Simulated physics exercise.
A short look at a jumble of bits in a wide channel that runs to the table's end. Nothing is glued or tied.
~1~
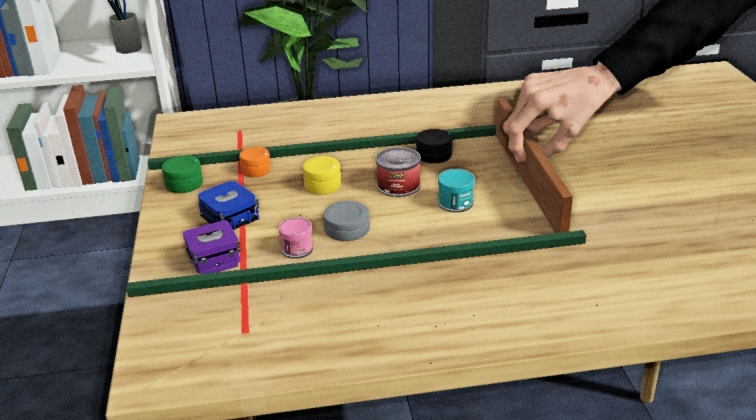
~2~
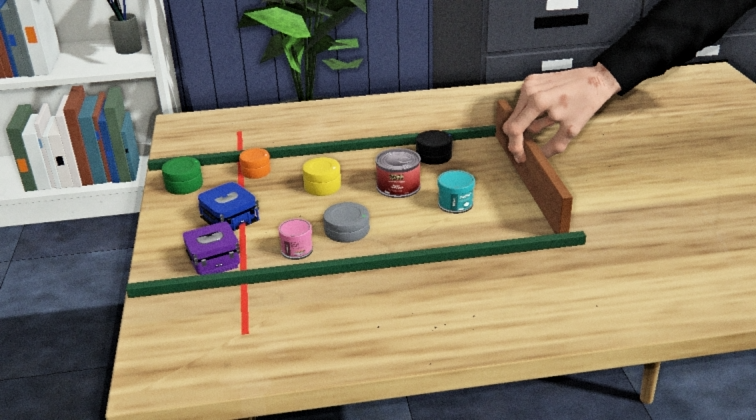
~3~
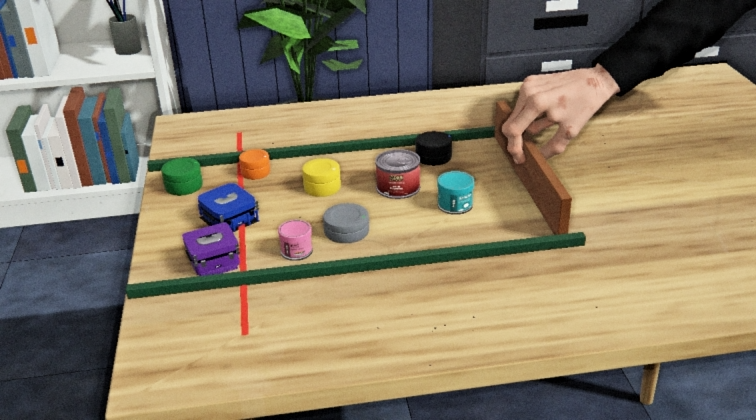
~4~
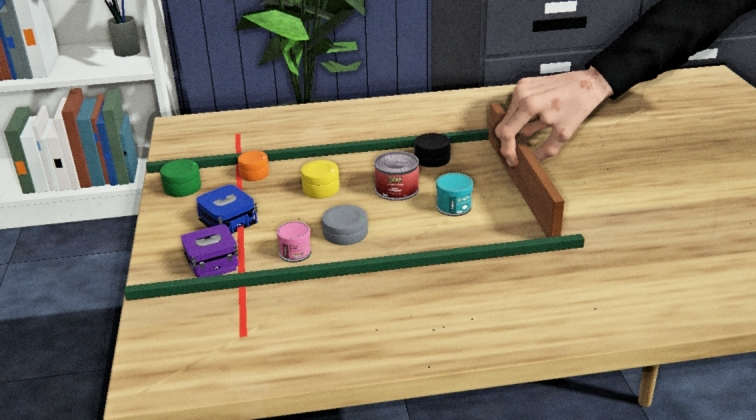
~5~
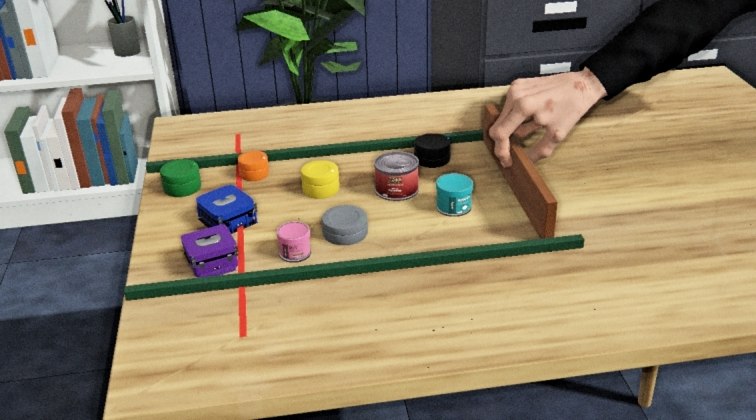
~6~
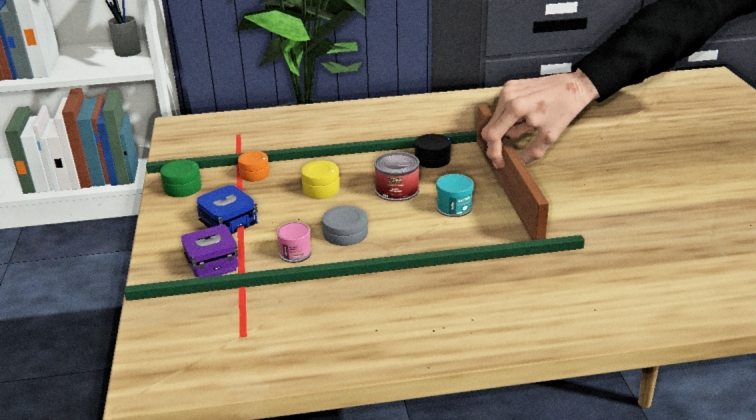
To begin with, a hand holds a brown board upright at the right of a channel between two green rails, with colourful lids, tins and cases spread out to its left. The hand then slides the board slightly left, towards the black and teal pieces, while the objects stay put.
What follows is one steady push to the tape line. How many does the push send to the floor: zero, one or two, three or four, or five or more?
Outcome: The number that fall off is zero.
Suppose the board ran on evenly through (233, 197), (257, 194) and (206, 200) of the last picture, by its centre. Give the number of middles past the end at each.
In that order 0, 0 and 1.
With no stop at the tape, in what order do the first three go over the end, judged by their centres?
The order is the green lid, the blue case, the purple case.
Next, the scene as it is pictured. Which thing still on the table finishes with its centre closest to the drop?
Foremost is the green lid.
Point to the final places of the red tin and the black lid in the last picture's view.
The red tin stops around (216, 194); the black lid around (220, 171).
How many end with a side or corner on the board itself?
That makes 5.
A little later, none off yet; green lid at rest near (181, 178); purple case at rest near (211, 253); blue case at rest near (227, 211).
When it is over, the number that fall off is zero.
